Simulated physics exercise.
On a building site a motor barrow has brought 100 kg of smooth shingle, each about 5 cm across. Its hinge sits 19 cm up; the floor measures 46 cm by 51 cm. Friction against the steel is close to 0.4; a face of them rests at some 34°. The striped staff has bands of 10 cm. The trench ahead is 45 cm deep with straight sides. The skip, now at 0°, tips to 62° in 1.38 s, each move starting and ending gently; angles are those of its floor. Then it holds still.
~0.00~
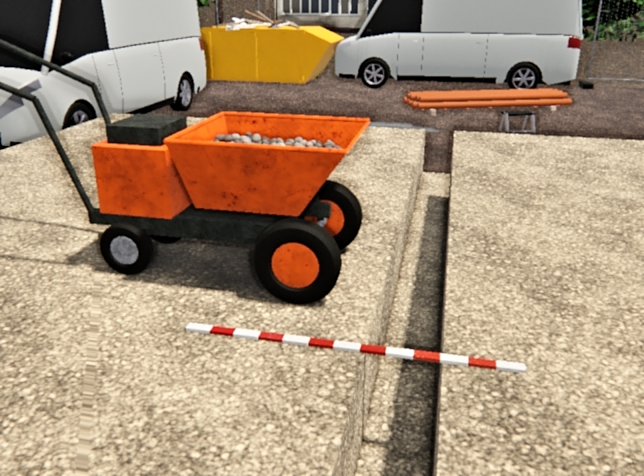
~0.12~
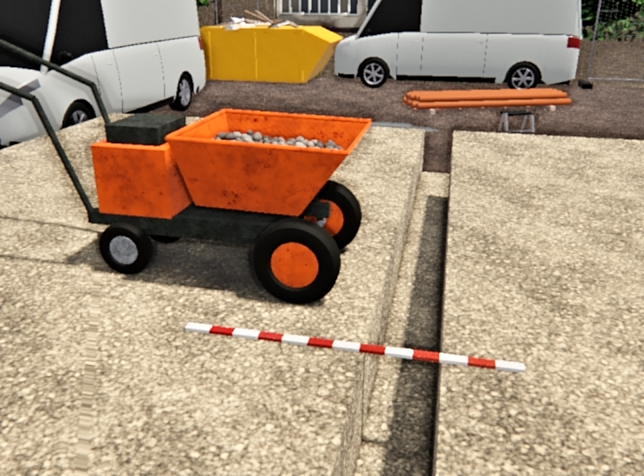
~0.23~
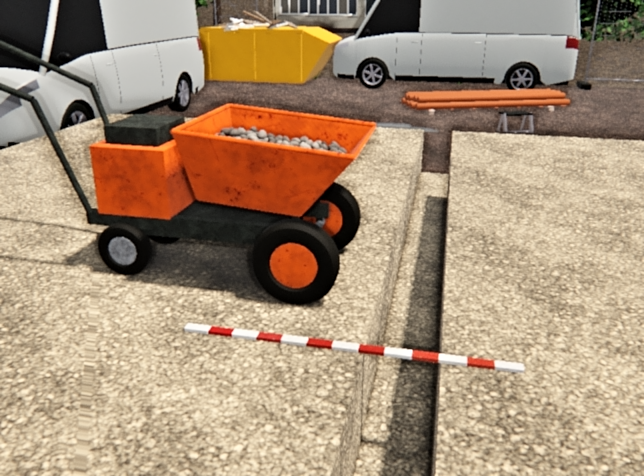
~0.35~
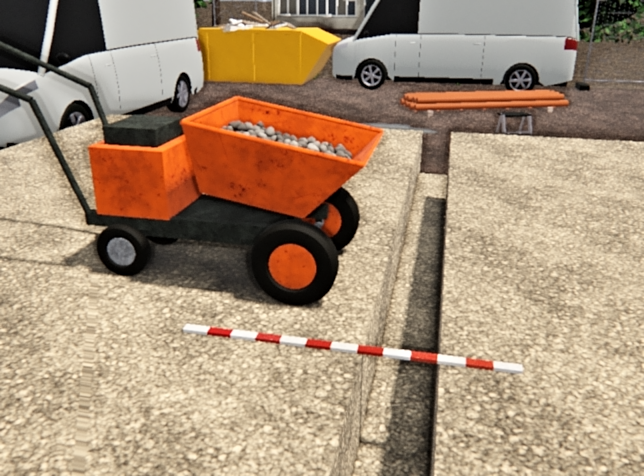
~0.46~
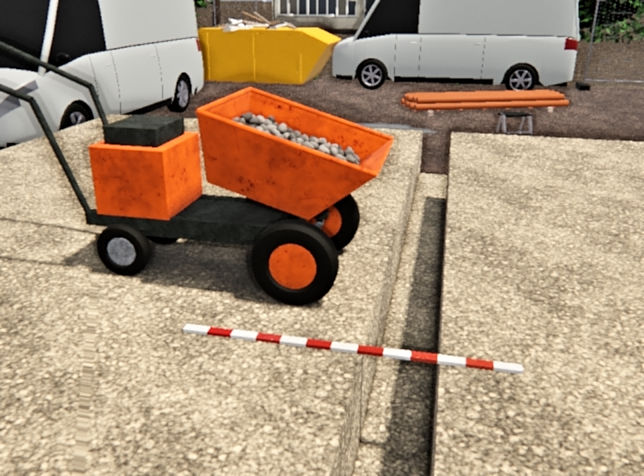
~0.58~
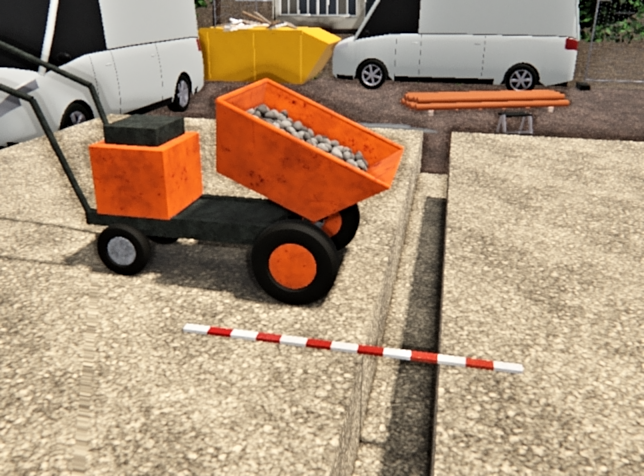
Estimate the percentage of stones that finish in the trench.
Roughly 42 per cent ends in the trench.
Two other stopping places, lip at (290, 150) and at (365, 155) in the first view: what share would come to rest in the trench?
About 85 and 25 per cent.
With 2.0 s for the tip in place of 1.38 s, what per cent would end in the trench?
In that case some 50 per cent.
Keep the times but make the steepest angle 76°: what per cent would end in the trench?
It would be near 40 per cent.
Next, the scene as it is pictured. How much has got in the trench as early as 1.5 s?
About 5 per cent by then.
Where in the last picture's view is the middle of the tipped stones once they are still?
Their middle is at about (452, 288).
After 1.0 s the floor is at 52°; 100 % in the skip; the foremost stones are at (412, 218).
After 1.5 s the floor is at 62°; 77 % in the skip, 5 % in the trench, 18 % past the trench; the foremost stones are at (511, 292).
After 1.8 s the floor is at 62°; 50 % in the skip, 8 % in the trench, 42 % past the trench; the foremost stones are at (592, 297).
After 3.8 s the floor is at 62°; 12 % in the skip, 42 % in the trench, 45 % past the trench; the foremost stones are at (641, 299).
